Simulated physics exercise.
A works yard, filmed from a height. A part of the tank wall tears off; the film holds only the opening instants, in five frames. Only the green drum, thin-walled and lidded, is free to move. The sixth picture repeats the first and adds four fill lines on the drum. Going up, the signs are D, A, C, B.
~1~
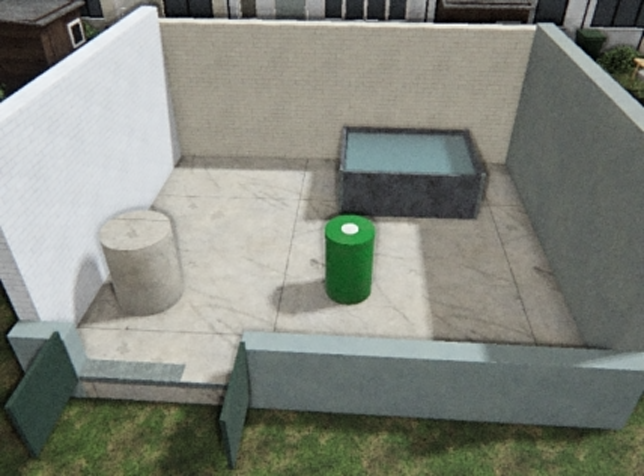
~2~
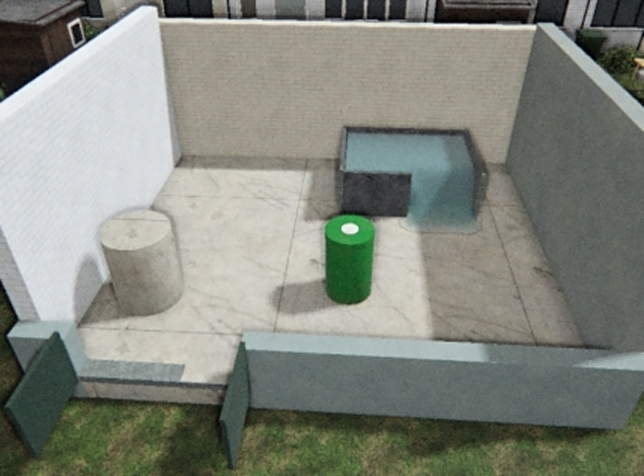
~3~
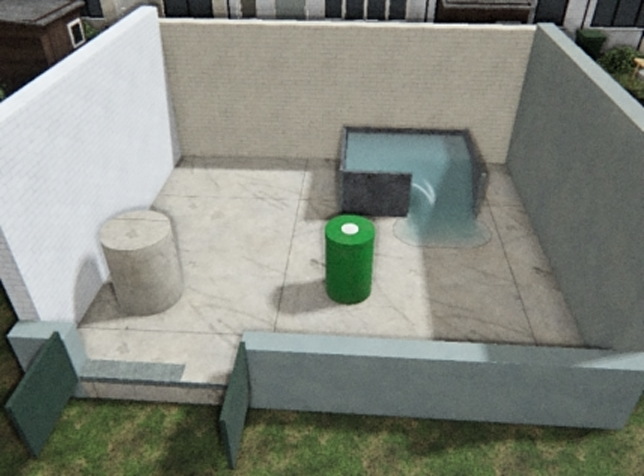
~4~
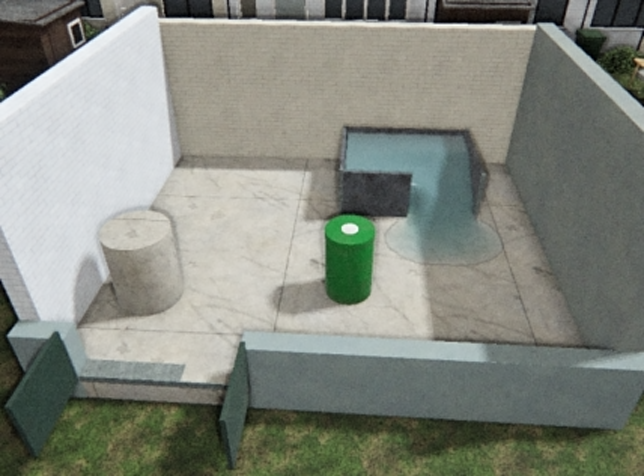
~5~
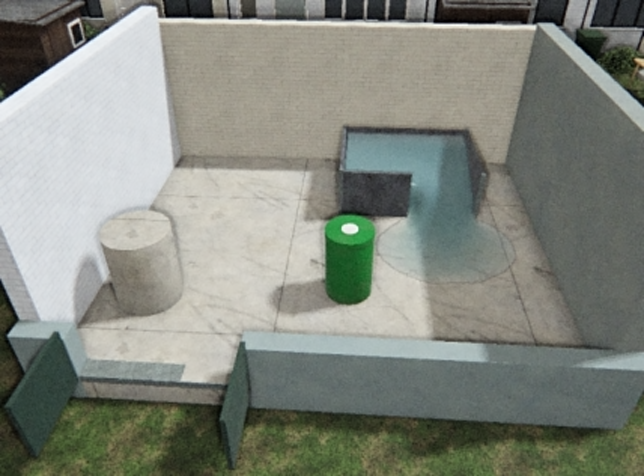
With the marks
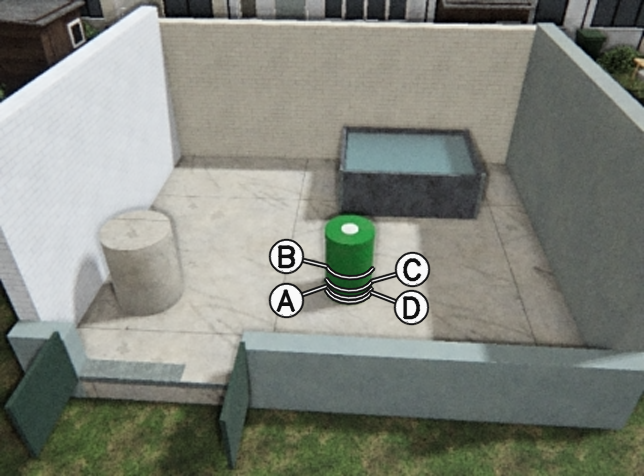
Water poured out through an opening in the front of the dark tank at the back of the walled yard and spread across the paved floor, while the green drum stood still.
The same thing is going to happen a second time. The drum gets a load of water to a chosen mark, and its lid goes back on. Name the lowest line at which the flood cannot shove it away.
The limit is C.
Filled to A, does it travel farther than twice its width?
No, less.
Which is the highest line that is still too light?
That would be A.
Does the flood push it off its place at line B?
No.
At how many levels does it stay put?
Two of the four.
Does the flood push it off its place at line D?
Yes, that goes wrong.
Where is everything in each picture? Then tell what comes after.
Lid of the green drum at (351, 229); tank full, its middle at (408, 154); open gate at (159, 330).
Water covers 2 % of the ground and is seen nearest the drum at (415, 225).
Water covers 3 % of the ground and is seen nearest the drum at (417, 242).
Water covers 6 % of the ground and is seen nearest the drum at (409, 253).
Lid of the green drum at (351, 229); water covers 9 % of the ground and is seen nearest the drum at (395, 261).
On the marked copy, A at (348, 298); B at (349, 277); C at (348, 290); D at (348, 302); from the bottom up D, A, C, B.
Choosing A, it is pushed about half its own width away.
Choosing B, it does not move.
Choosing C, it does not move.
Choosing D, it is pushed about 3 times its own width away.
